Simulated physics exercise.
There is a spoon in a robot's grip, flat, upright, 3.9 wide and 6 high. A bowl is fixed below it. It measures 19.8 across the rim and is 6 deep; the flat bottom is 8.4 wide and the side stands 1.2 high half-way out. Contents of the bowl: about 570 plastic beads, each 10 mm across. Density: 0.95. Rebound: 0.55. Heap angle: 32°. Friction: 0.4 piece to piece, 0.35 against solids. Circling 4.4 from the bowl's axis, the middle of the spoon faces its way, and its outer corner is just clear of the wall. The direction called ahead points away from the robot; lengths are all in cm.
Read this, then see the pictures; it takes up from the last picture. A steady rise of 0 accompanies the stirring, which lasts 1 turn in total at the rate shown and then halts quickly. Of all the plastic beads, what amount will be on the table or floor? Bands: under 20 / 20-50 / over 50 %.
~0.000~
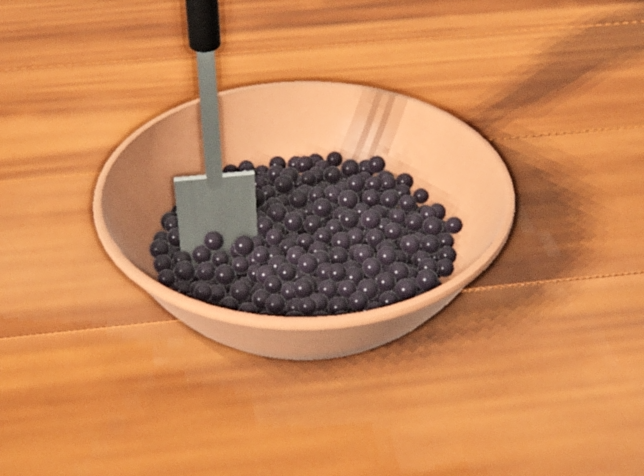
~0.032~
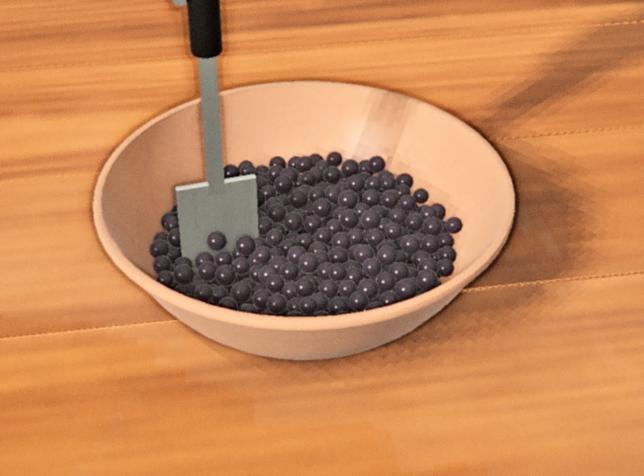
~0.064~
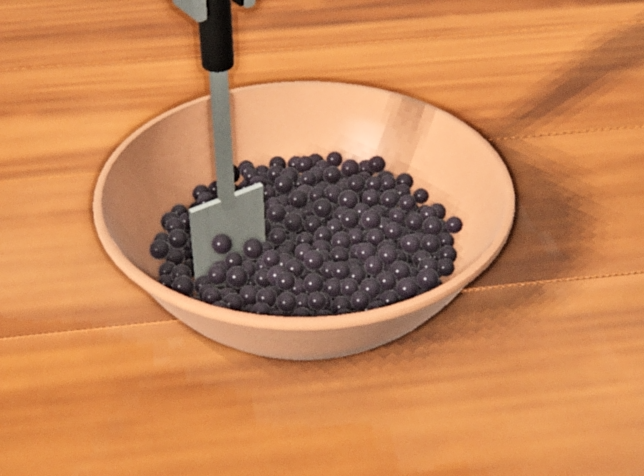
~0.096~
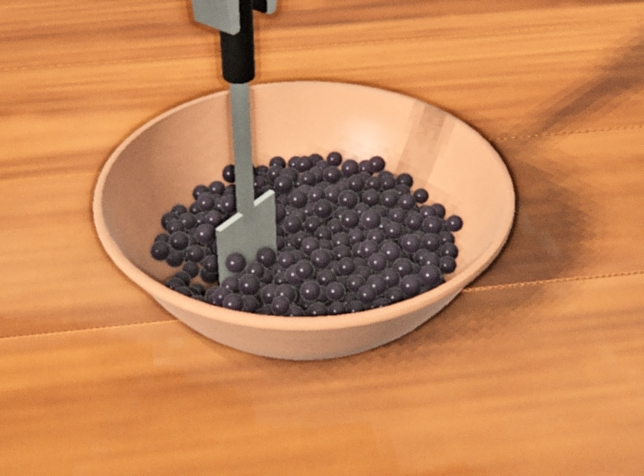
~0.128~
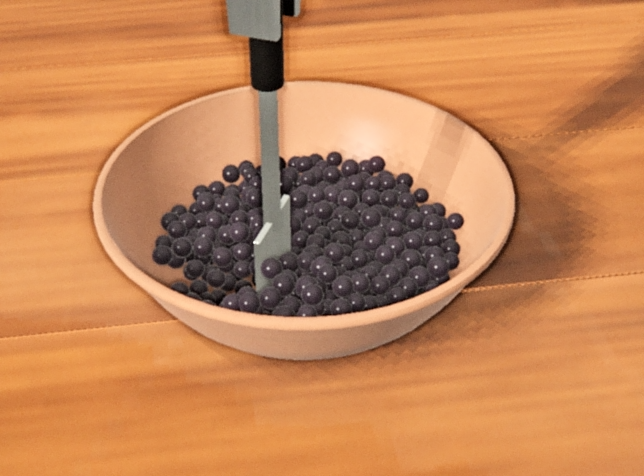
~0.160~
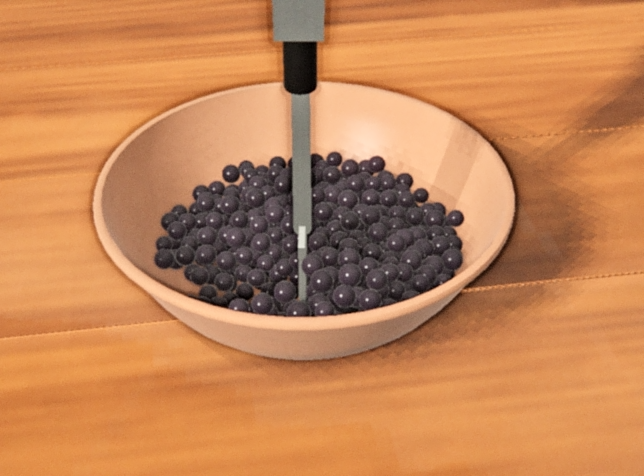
Under 20 %.
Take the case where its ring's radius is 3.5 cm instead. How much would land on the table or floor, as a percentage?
In that case roughly 0 per cent.
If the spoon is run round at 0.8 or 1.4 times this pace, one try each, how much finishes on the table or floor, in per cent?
5 % and 20 %.
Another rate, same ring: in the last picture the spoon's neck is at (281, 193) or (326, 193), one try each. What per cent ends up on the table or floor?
Close to 5 and 10 in a hundred.
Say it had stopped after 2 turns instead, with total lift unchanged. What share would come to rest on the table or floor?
Roughly 10 per cent.
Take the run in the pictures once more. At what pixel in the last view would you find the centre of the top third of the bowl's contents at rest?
Close to (236, 281).
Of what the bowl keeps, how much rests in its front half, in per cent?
Near 60 per cent of what stays in the bowl.
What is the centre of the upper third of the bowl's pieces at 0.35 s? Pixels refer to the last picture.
(399, 168), roughly.
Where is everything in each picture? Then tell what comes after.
The first picture shows the spoon neck at (212, 149), 0° round; upper third of the load around (308, 231), from x 160 to 455, top at y 160; 571 in the bowl.
The second picture shows the spoon neck at (214, 156), 7° round; upper third of the load around (309, 232), from x 160 to 455, top at y 160.
The third picture shows the spoon neck at (225, 171), 25° round; upper third of the load around (303, 243), from x 160 to 455, top at y 160.
The fourth picture shows the spoon neck at (244, 183), 44° round; upper third of the load around (312, 252), from x 160 to 455, top at y 160.
The fifth picture shows the spoon neck at (271, 191), 62° round; upper third of the load around (323, 262), from x 160 to 455, top at y 160.
The sixth picture shows the spoon neck at (302, 194), 81° round; upper third of the load around (348, 261), from x 165 to 455, top at y 160; 571 in the bowl.
After 0.35 s, 188° round, highest piece 8 above the table; 565 in the bowl, 2 on the table or floor, 4 in flight or on the tool.
After 0.53 s, 295° round, highest piece 8 above the table; 549 in the bowl, 17 on the table or floor, 5 in flight or on the tool.
After 0.82 s, 0° round, highest piece 6 above the table; 541 in the bowl, 29 on the table or floor, 1 in flight or on the tool.
After 1.52 s, 0° round, highest piece 6 above the table; 541 in the bowl, 30 on the table or floor.
In the end, 541 in the bowl, 30 on the table or floor. That is 5 % on the table or floor.
